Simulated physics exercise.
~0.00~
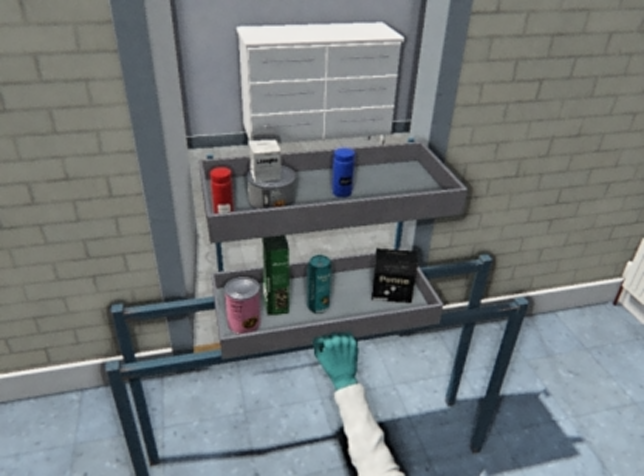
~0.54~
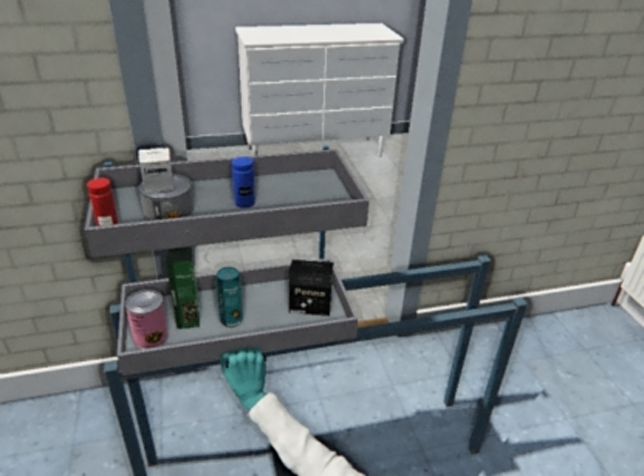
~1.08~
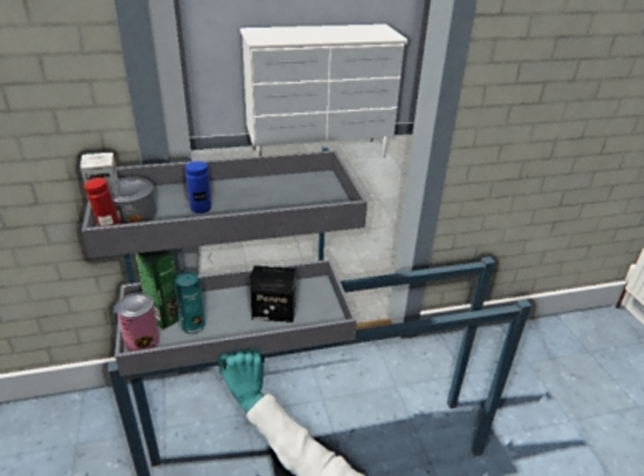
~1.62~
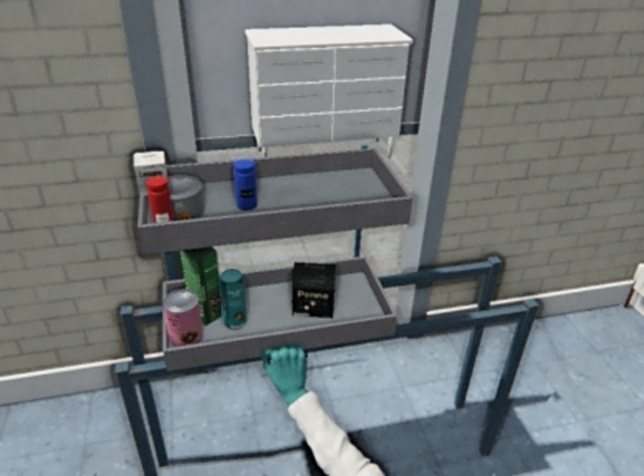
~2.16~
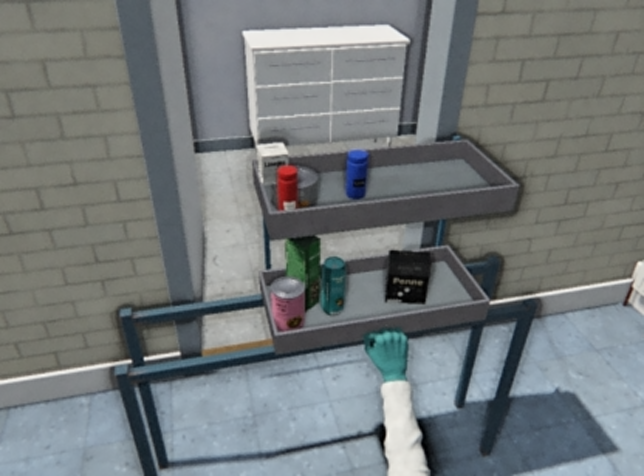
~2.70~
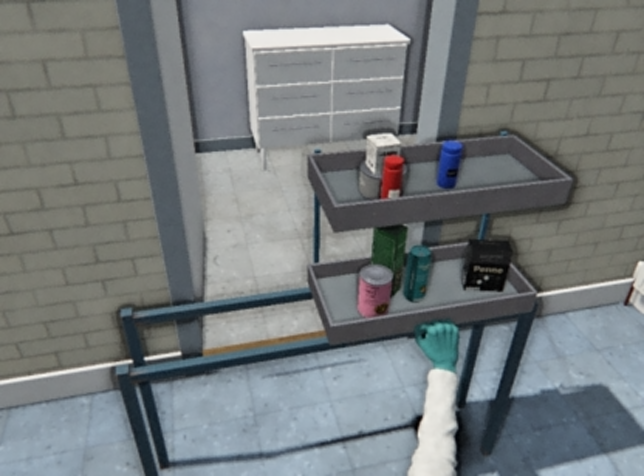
In a brick-walled room, a teal-gloved hand moved a two-level rack of cans, cartons and shakers left along a rail, then back right past its starting point, the items shifting about on the trays but all still standing at the end.
